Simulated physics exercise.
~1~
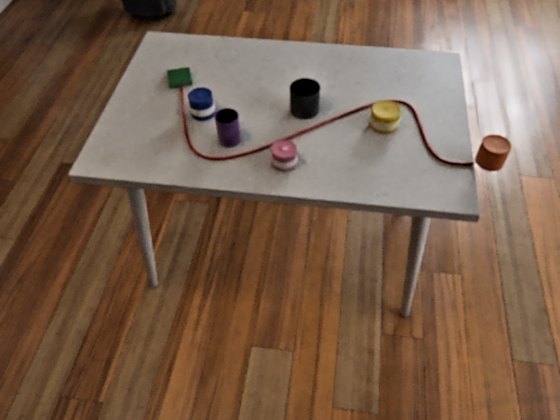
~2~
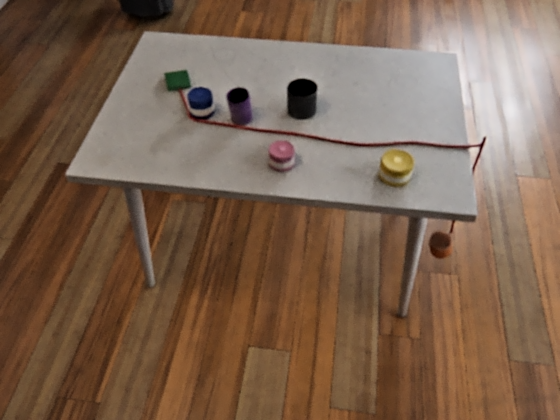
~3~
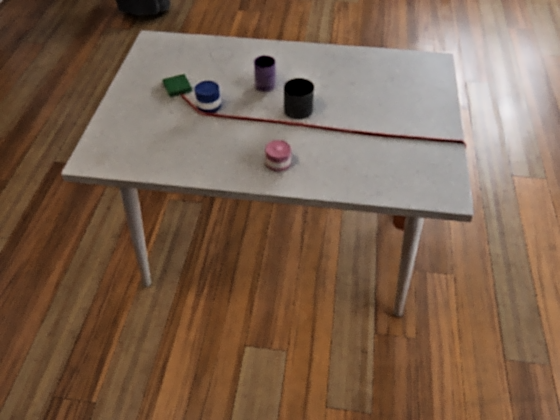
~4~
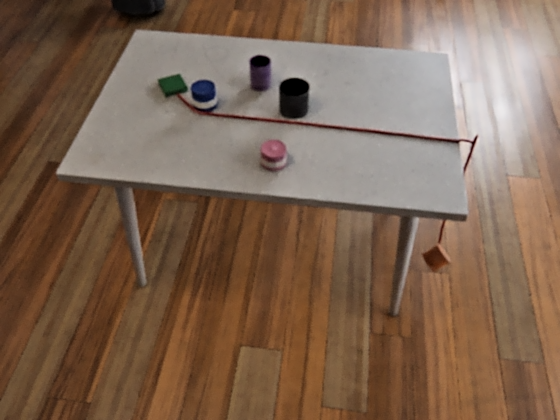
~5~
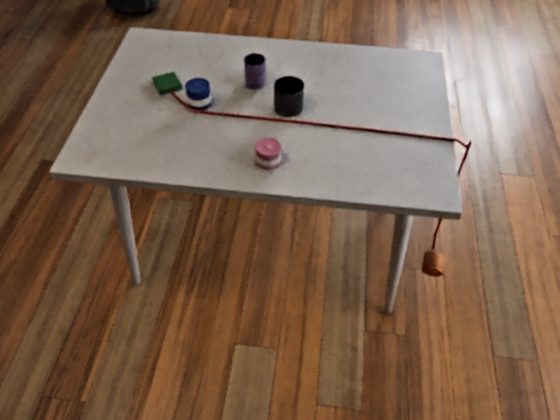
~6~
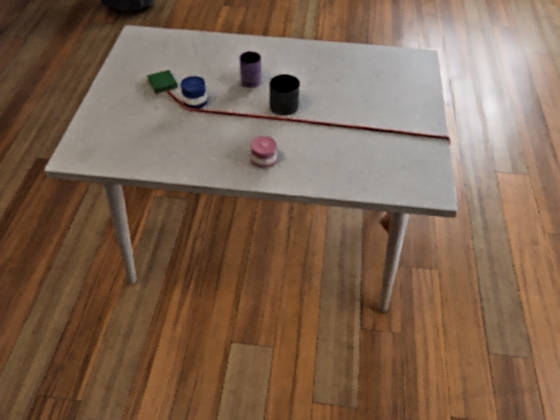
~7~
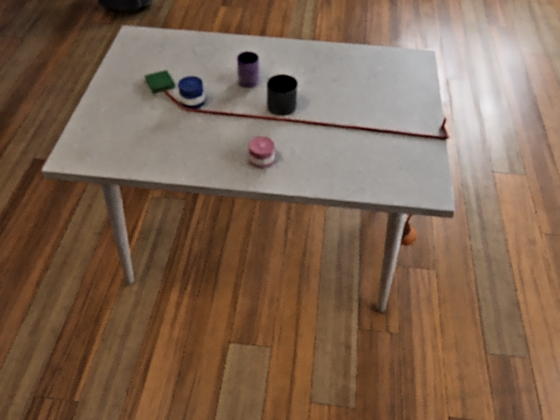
An orange cup-like object on a red cord dropped off the table's right side, pulling the cord straight. The yellow container and purple cup shifted, then the yellow one went over the edge, while the orange piece ended up swinging below the tabletop.
